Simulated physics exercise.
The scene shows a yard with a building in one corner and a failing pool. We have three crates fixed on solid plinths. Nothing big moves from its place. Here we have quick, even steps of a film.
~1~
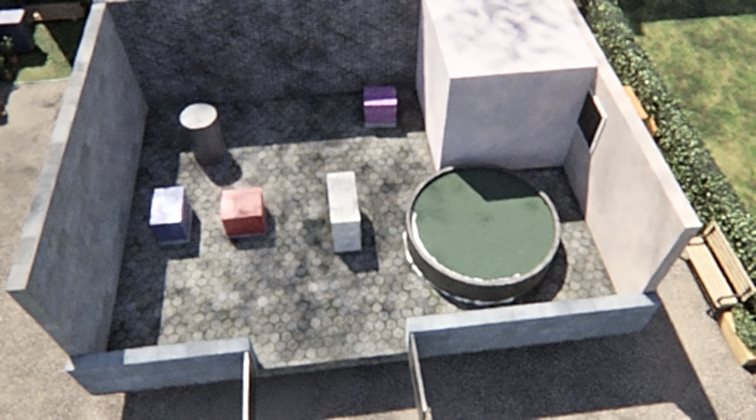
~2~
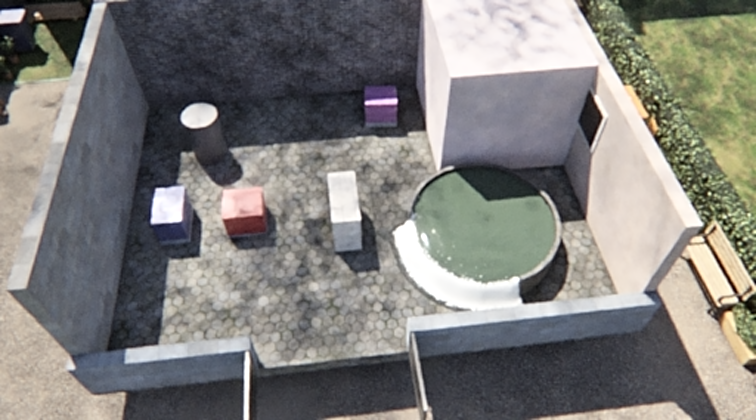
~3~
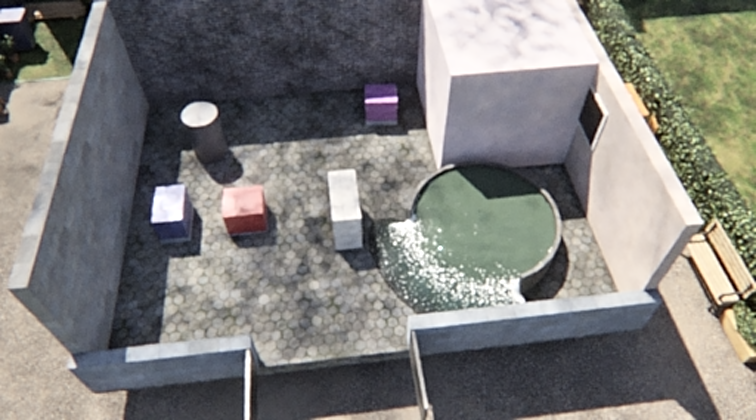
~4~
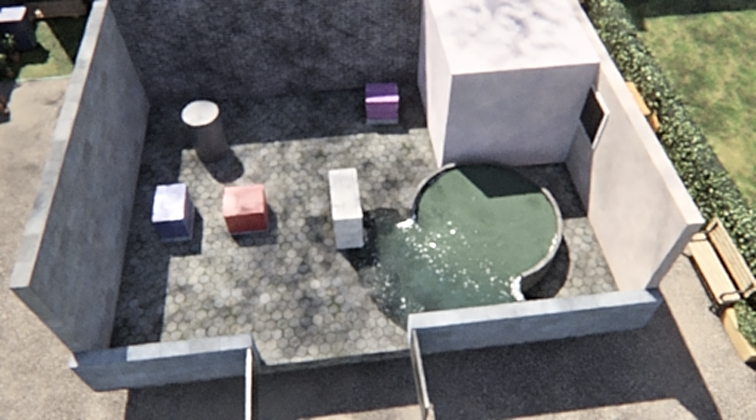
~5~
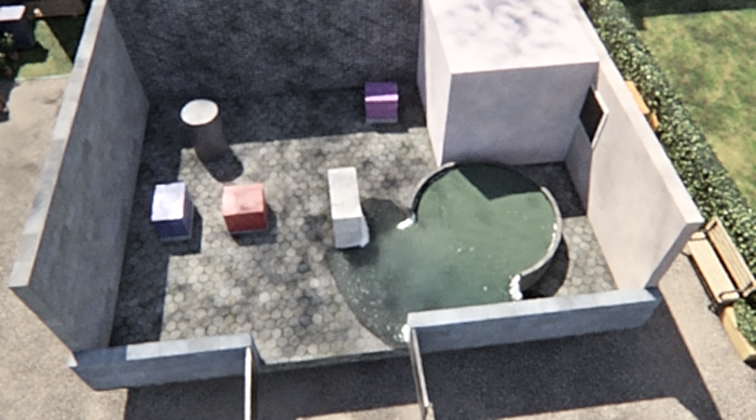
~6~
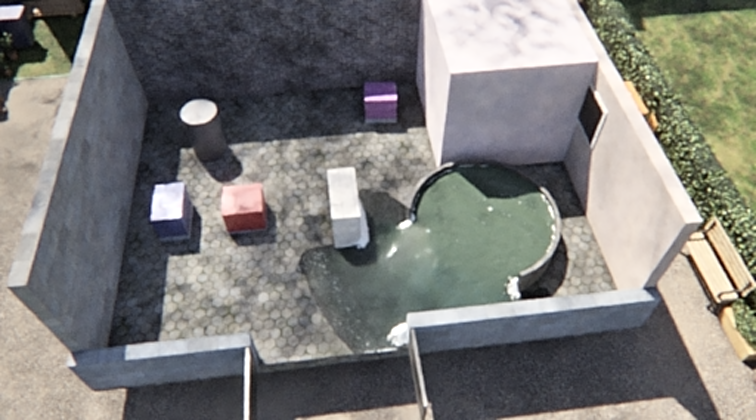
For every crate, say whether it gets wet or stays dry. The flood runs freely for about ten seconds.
Red crate: Wet; blue crate: Wet; purple crate: Dry.
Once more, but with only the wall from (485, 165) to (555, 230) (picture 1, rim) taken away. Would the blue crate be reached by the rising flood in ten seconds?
Per crate - blue crate: Untouched.
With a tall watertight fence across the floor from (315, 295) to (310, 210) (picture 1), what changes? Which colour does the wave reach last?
I'd pick the red-painted one.
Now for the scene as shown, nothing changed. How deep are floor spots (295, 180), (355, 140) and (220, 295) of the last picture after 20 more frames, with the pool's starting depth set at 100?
Respectively 0, 2 and 10 per cent.
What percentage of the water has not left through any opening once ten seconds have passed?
About 76 per cent.
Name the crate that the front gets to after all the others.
Last is the one in blue.
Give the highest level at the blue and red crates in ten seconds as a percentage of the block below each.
Some 180 and 250 % respectively.
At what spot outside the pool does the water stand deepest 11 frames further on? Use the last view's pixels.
I would point to (451, 329).
A moment on, water covers 30 % of the floor; the red crate not reached, the blue crate not reached, the purple crate not reached.
Next, water covers 45 % of the floor; the red crate water round its plinth, the blue crate not reached, the purple crate water round its plinth.
Then, water covers 50 % of the floor; the red crate water round its plinth, the blue crate water round its plinth, the purple crate water round its plinth.
Later, water covers 75 % of the floor; the red crate water round its plinth, the blue crate water round its plinth, the purple crate water round its plinth.
In the end, water covers 95 % of the floor; the red crate was topped, the blue crate was topped, the purple crate stayed above the water.
